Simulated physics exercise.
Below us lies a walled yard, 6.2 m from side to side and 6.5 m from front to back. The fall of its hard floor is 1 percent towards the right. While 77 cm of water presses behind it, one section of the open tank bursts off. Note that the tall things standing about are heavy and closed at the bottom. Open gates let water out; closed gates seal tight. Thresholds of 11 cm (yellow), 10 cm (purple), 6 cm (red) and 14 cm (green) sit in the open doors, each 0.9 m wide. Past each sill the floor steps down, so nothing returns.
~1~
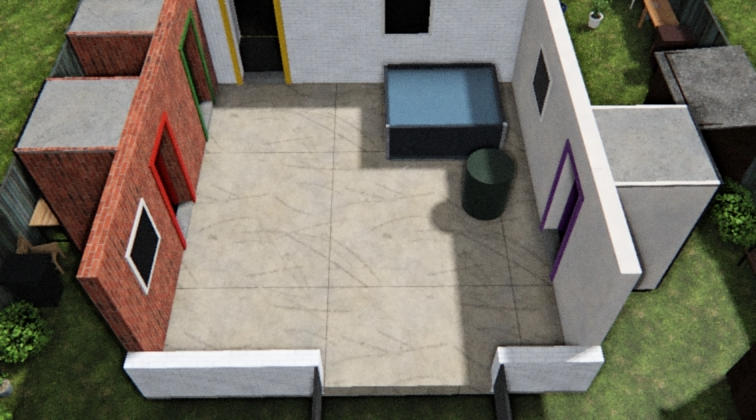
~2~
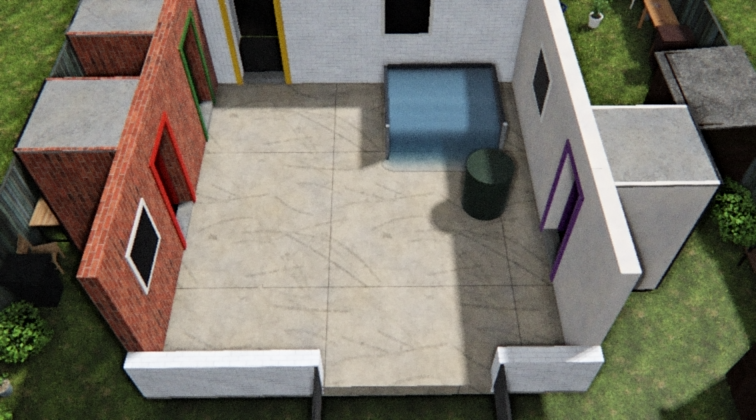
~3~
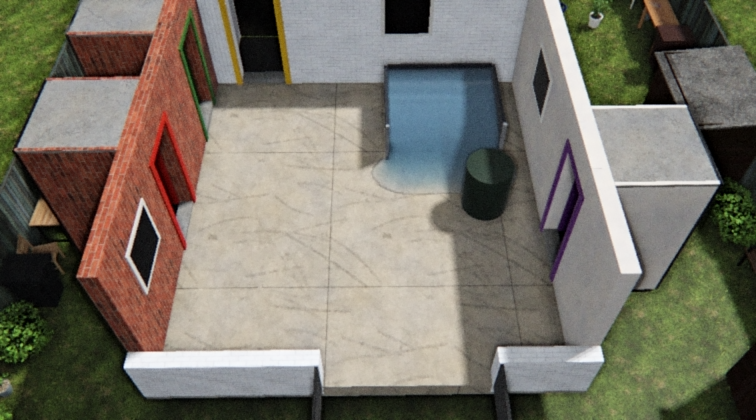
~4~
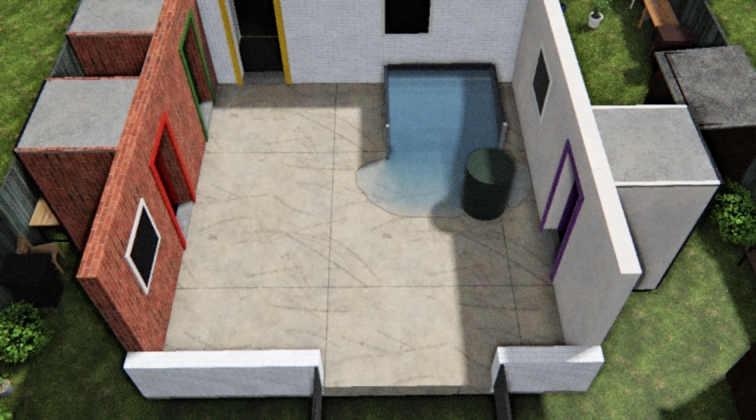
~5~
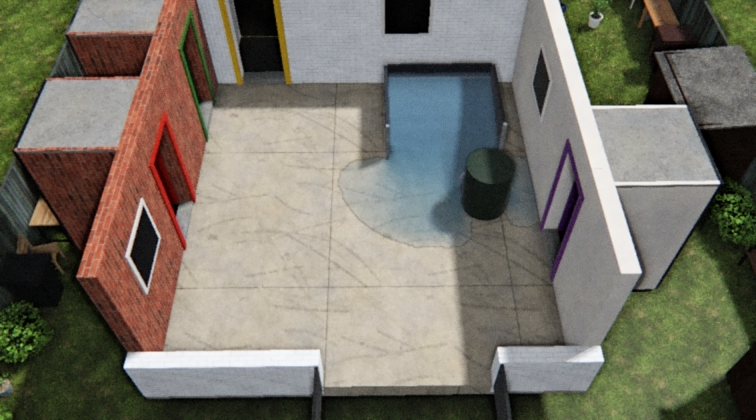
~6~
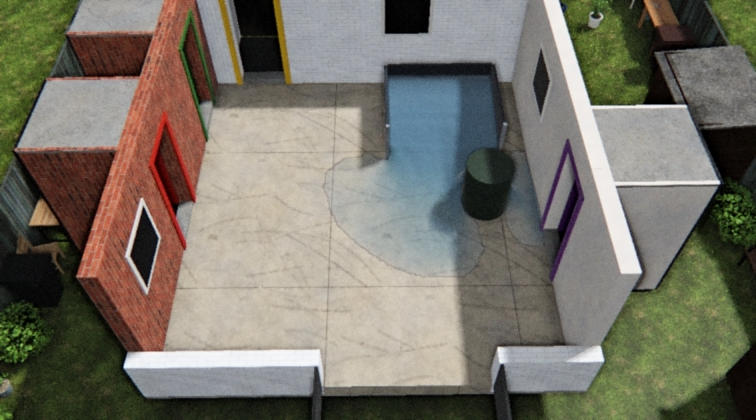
In a walled yard, the front of an open tank gives way and water spreads across the concrete floor around a green barrel.
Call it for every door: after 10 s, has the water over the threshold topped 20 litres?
Yellow door not topped, purple door not topped, red door not topped, green door not topped.
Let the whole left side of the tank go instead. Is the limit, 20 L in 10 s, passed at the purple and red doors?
Outcome at purple: Not exceeded; outcome at red: Exceeded.
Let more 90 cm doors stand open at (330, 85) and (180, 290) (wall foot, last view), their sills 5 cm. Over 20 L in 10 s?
The first doorway stays inside and the second goes beyond.
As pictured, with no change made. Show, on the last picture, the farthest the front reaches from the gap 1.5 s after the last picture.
Point: Roughly (257, 372).
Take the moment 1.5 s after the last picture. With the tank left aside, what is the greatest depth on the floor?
Max around 31 cm.
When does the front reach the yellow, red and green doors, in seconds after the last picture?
Arrival: Yellow 5.0 s, red 3.2 s, green 5.0 s.
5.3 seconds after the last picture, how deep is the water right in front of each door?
Yellow 1 cm, purple 6 cm, red 4 cm, green 2 cm.
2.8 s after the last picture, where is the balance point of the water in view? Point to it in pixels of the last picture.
The water's centre sits at about (411, 229).
Then, 0.7 s after the last picture water covers 45 % of the floor and is deepest (44 cm) near (473, 185); yellow door not reached, purple door 8 cm at the sill, 0 L in, red door not reached, green door not reached.
Then, 1.5 s after the last picture water covers 55 % of the floor and is deepest (31 cm) near (534, 369); yellow door not reached, purple door 8 cm at the sill, 0 L in, red door not reached, green door not reached.
Then, 2.8 s after the last picture water covers 70 % of the floor and is deepest (26 cm) near (172, 372); yellow door not reached, purple door 6 cm at the sill, 1 L in, red door not reached, green door not reached.
Then, 5.3 s after the last picture water covers 80 % of the floor and is deepest (12 cm) near (342, 327); yellow door 1 cm at the sill, 0 L in, purple door 6 cm at the sill, 1 L in, red door 4 cm at the sill, 2 L in, green door 2 cm at the sill, 0 L in.
Then, 9.3 s after the last picture water covers 95 % of the floor and is deepest (8 cm) near (522, 369); yellow door 4 cm at the sill, 0 L in, purple door 4 cm at the sill, 1 L in, red door 1 cm at the sill, 2 L in, green door 3 cm at the sill, 0 L in.
